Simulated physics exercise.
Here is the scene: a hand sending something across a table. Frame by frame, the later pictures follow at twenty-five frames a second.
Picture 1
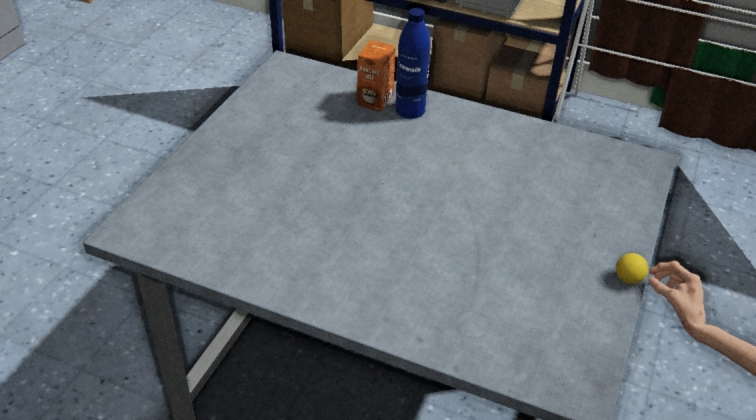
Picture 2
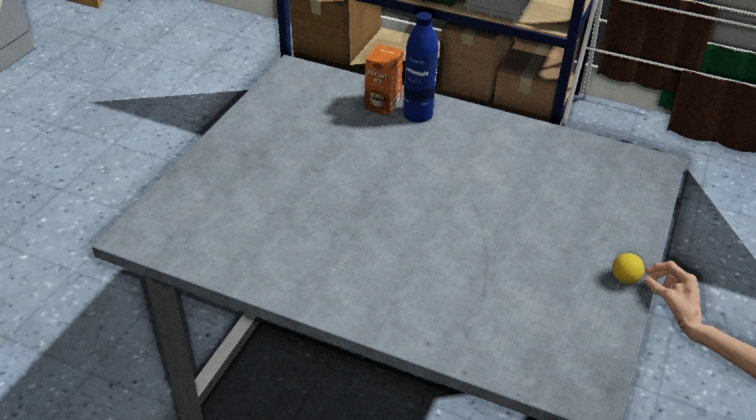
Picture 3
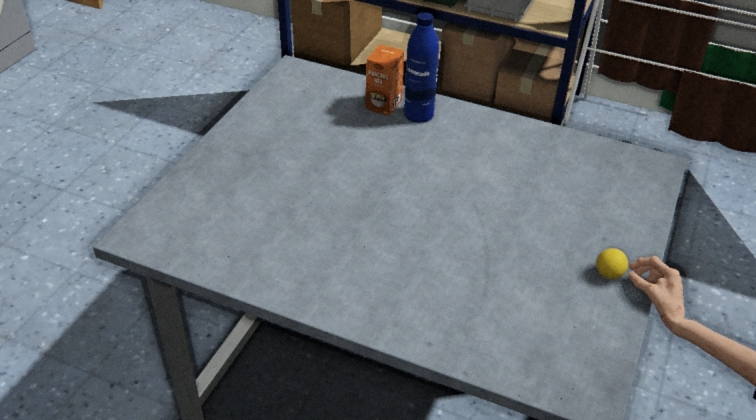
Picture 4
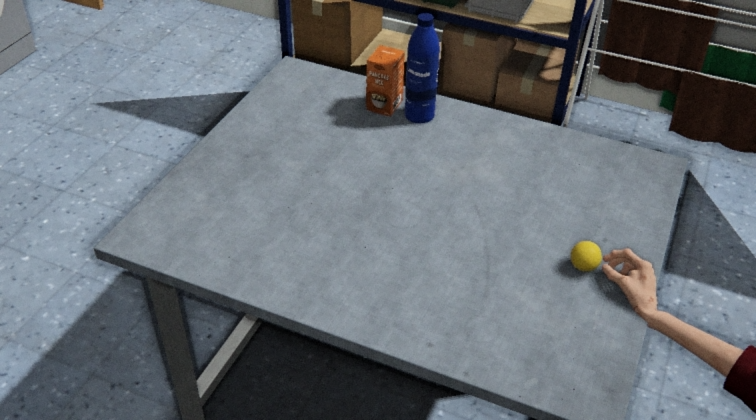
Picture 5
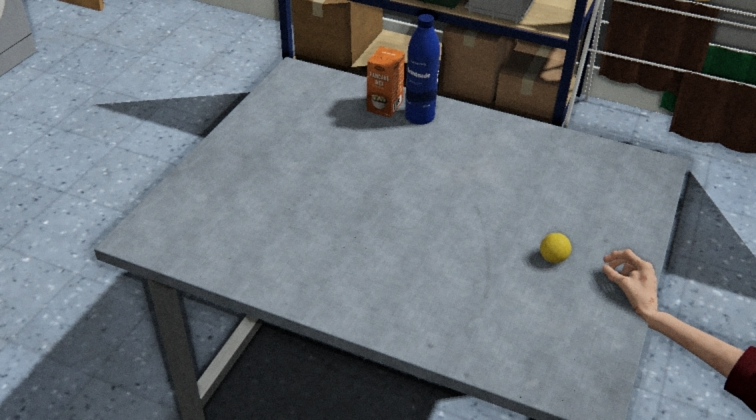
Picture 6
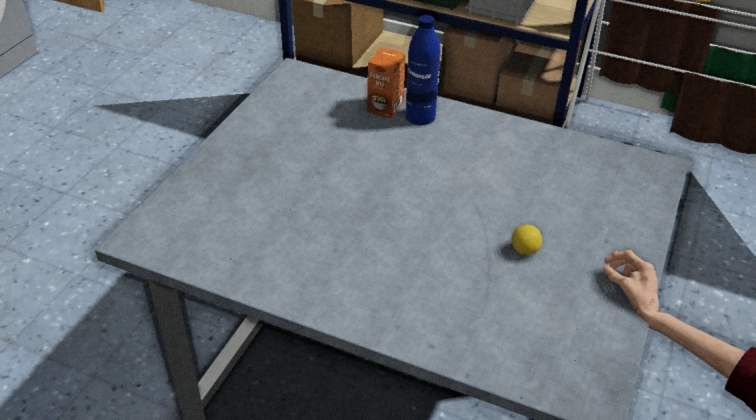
A hand pushing a yellow lemon leftward across a grey table, then releasing it as it keeps moving past an orange carton and blue bottle behind.
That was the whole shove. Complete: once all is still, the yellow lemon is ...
Off the table.
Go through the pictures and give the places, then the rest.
In the first frame, under the hand; yellow lemon (632, 269).
In the second frame, under the hand; yellow lemon (628, 269).
In the third frame, under the hand; yellow lemon (612, 264).
In the fourth frame, yellow lemon (586, 256).
In the fifth frame, yellow lemon (556, 248) displaced about its own width.
In the sixth frame, yellow lemon (527, 240) displaced well along.
Then, 0.30 s past the last view, yellow lemon displaced well along near (337, 183).
Then, 0.60 s past the last view, yellow lemon displaced well along near (195, 141).
Then, 1.00 s past the last view, yellow lemon now off the table.
Finally, off the table, yellow lemon.
